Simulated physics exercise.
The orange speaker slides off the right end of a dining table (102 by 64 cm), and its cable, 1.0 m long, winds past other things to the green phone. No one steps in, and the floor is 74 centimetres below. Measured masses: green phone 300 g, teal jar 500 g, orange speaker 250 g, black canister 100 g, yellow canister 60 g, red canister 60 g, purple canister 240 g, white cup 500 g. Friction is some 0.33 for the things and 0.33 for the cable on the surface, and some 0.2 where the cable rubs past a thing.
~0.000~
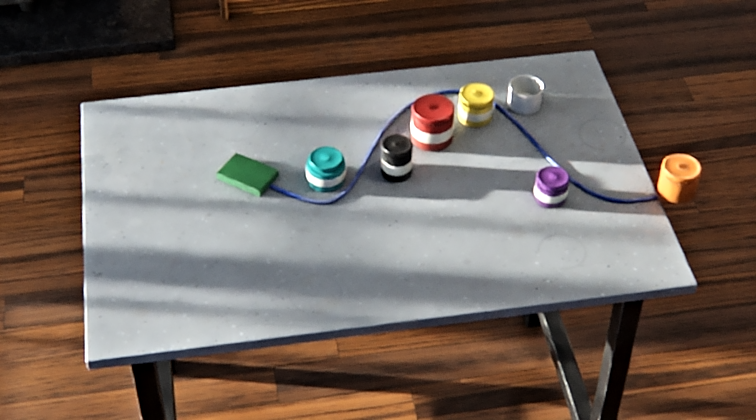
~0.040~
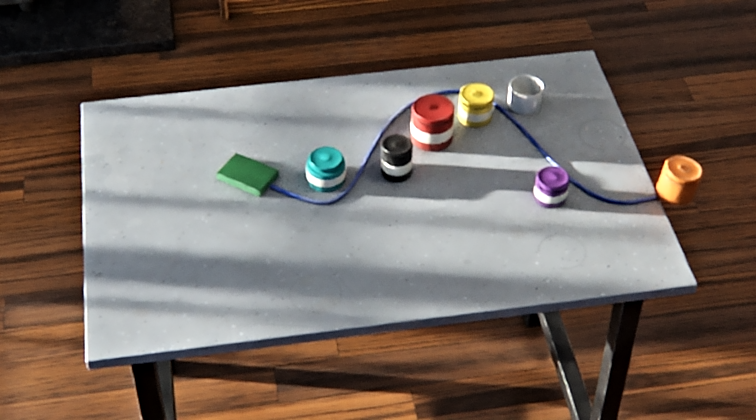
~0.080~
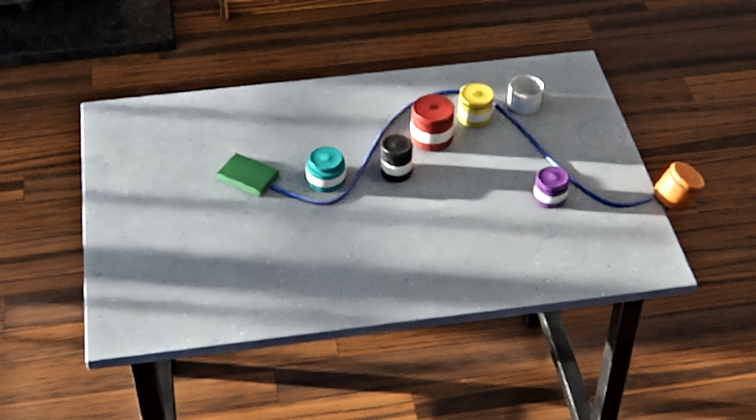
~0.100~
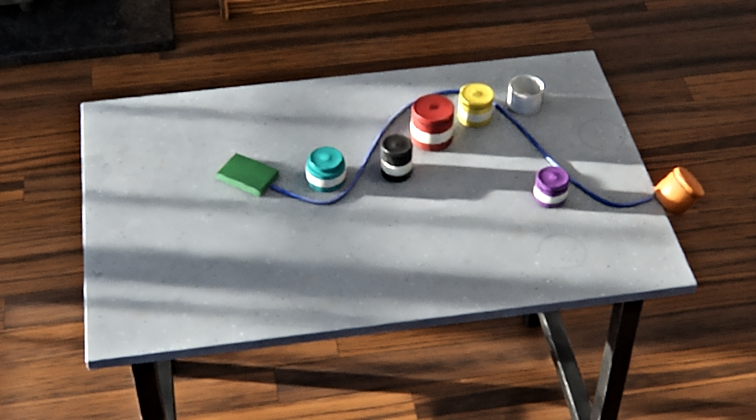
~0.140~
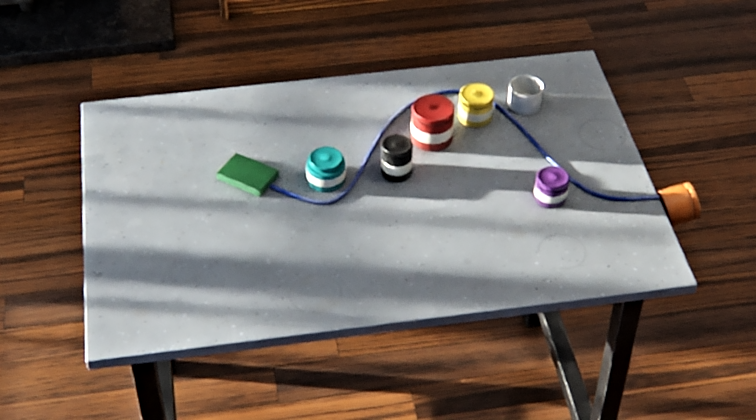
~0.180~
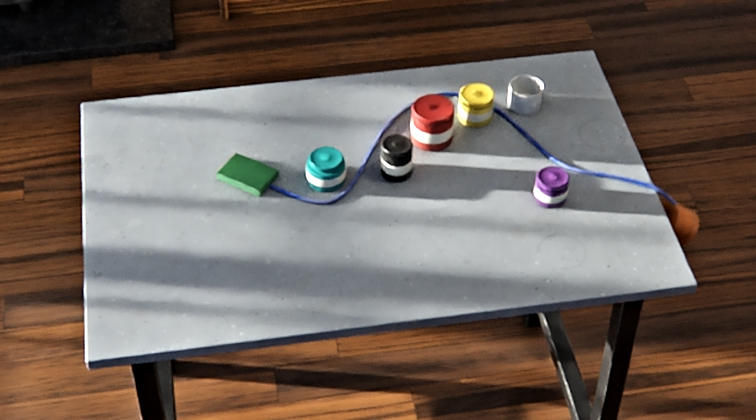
Orange speaker tilting and slipping over the right edge of a gray table, its blue cable straightening past colorful lidded containers.
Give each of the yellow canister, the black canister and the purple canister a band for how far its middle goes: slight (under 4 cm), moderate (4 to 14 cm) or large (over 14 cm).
At the end, the yellow canister changes place greatly. The black canister changes place moderately. The purple canister keeps nearly its place.
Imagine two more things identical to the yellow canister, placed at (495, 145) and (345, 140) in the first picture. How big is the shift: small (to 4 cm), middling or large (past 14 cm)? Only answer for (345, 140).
Net shift there: Minor.
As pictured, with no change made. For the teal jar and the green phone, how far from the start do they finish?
For the teal jar it's 2 cm, while the green phone comes to 8 cm.
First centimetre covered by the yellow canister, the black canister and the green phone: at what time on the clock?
Times, approx.: Yellow canister 0.28 s; black canister 0.42 s; green phone 0.34 s.
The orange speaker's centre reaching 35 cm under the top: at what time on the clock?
That is: 0.36 s.
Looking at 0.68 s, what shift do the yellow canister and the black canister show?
Approx. shifts - yellow canister: 50 cm; black canister: 10 cm.
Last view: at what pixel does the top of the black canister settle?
It comes to rest close to (425, 179).
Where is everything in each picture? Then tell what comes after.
The first picture shows shows, yellow canister (477, 93); black canister (397, 144); purple canister (553, 176); cable runs through (605, 198) (529, 136) (327, 202).
The second picture shows shows, orange speaker (682, 168); cable runs through (604, 199) (327, 202).
The third picture shows shows, orange speaker (680, 187); cable runs through (602, 200) (327, 202).
The fourth picture shows shows, orange speaker (679, 192); cable runs through (602, 201) (327, 202).
The fifth picture shows shows, orange speaker (678, 205); cable runs through (606, 197) (327, 202).
The sixth picture shows shows, yellow canister (477, 94); black canister (397, 144); purple canister (553, 176); cable runs through (630, 180) (533, 141) (327, 202).
By 0.4 s, the cable's tail end at (295, 185); yellow canister 25 cm off its start, black canister 2 cm off its start, red canister 18 cm off its start.
By 0.7 s, the cable's tail end at (313, 186); yellow canister 49 cm off its start, black canister 10 cm off its start, red canister 39 cm off its start.
By 0.9 s, the cable's tail end at (314, 186); yellow canister over the edge, black canister 10 cm off its start at (425, 179), red canister 42 cm off its start at (530, 268).
By 1.2 s, the cable's tail end at (314, 186); yellow canister over the edge, black canister 10 cm off its start, red canister 42 cm off its start.
By 2.4 s, the cable's tail end at (317, 186); yellow canister over the edge, black canister 10 cm off its start at (425, 179), purple canister 0 cm off its start at (553, 176), red canister 42 cm off its start at (530, 268).
